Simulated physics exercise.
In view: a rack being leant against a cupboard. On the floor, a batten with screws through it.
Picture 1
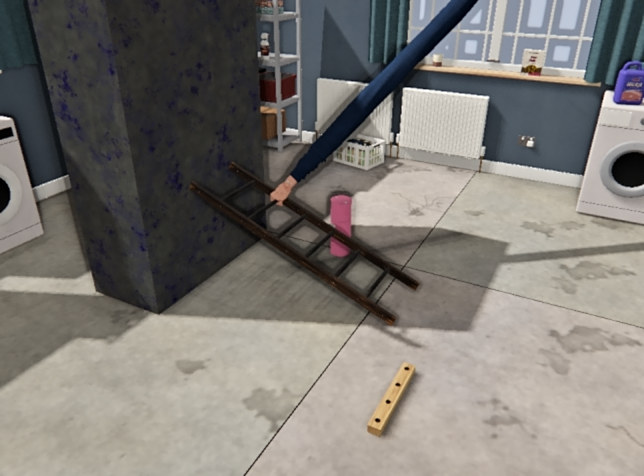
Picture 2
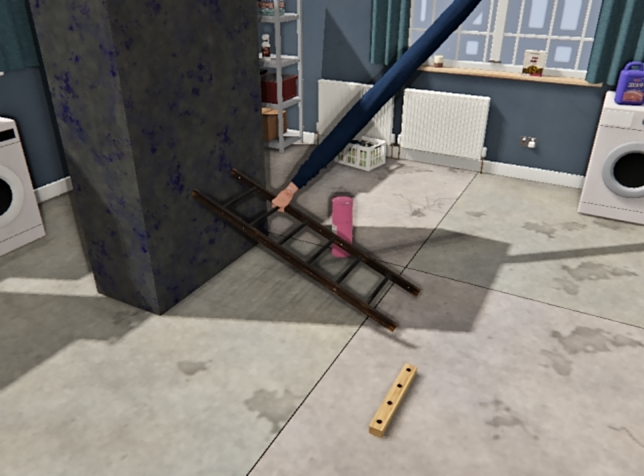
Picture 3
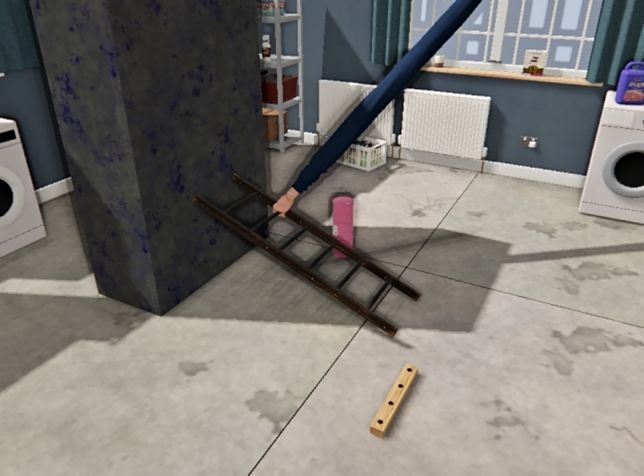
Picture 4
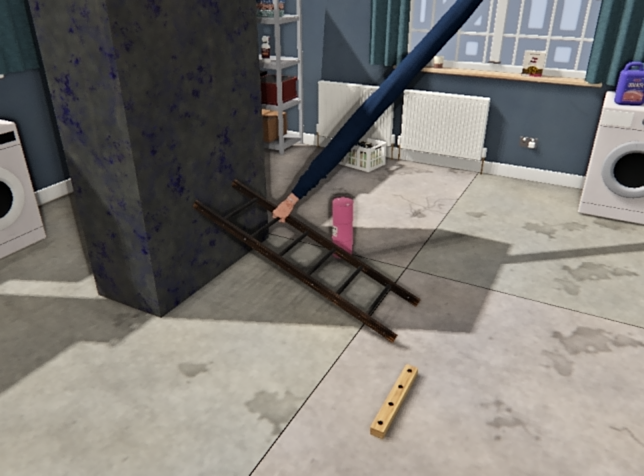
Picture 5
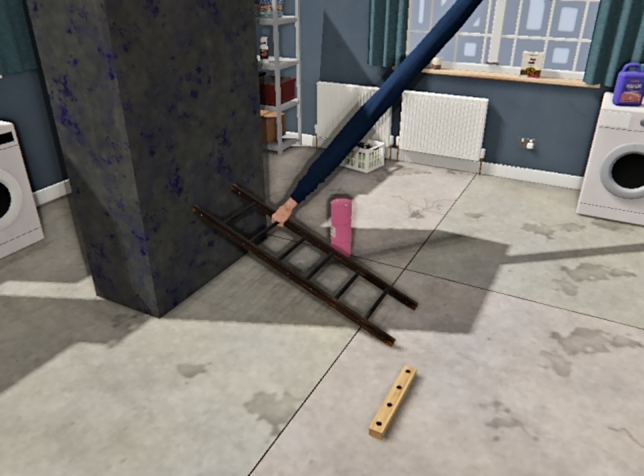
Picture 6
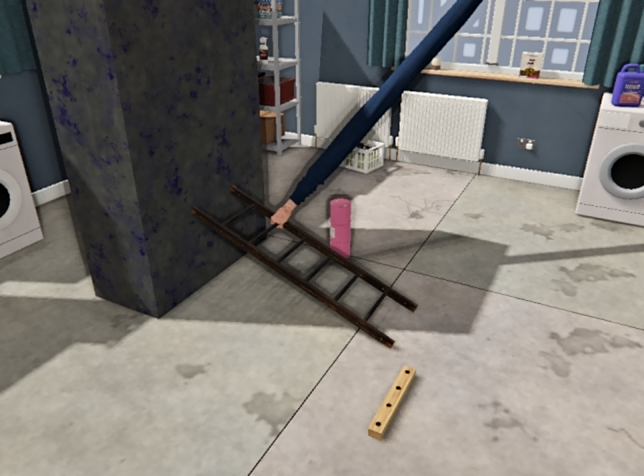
A long, dark blue-sleeved arm reaches down from the upper right, its hand gripping a black, ladder-like rack that slants against a tall, dark, blue-speckled block. Seen from above in a room with washing machines at both sides, a pink canister stands behind the rack and a pale wooden batten lies in front. The rack's lower end shifts slightly downward, then barely moves, still held, while the view stays almost steady.
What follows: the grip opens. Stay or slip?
Here the black rack slips down.
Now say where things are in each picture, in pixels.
Still on the way; black rack (305, 236); batten (393, 397), in the first frame.
Still on the way; black rack (306, 243); pink canister (342, 227), in the second frame.
Still on the way; black rack (307, 248); batten (395, 398), in the third frame.
Still on the way; black rack (307, 254); pink canister (343, 228), in the fourth frame.
Still on the way; black rack (305, 258); batten (394, 400), in the fifth frame.
In place, still held; black rack (305, 260); pink canister (340, 230), in the sixth frame.
Then, 0.28 s on from there, black rack turned 12° from its first pose near (310, 281).
Then, 0.44 s on from there, black rack turned 23° from its first pose near (312, 291).
In the end, the black rack gives way at the feet, near (313, 298); the other things unmoved.
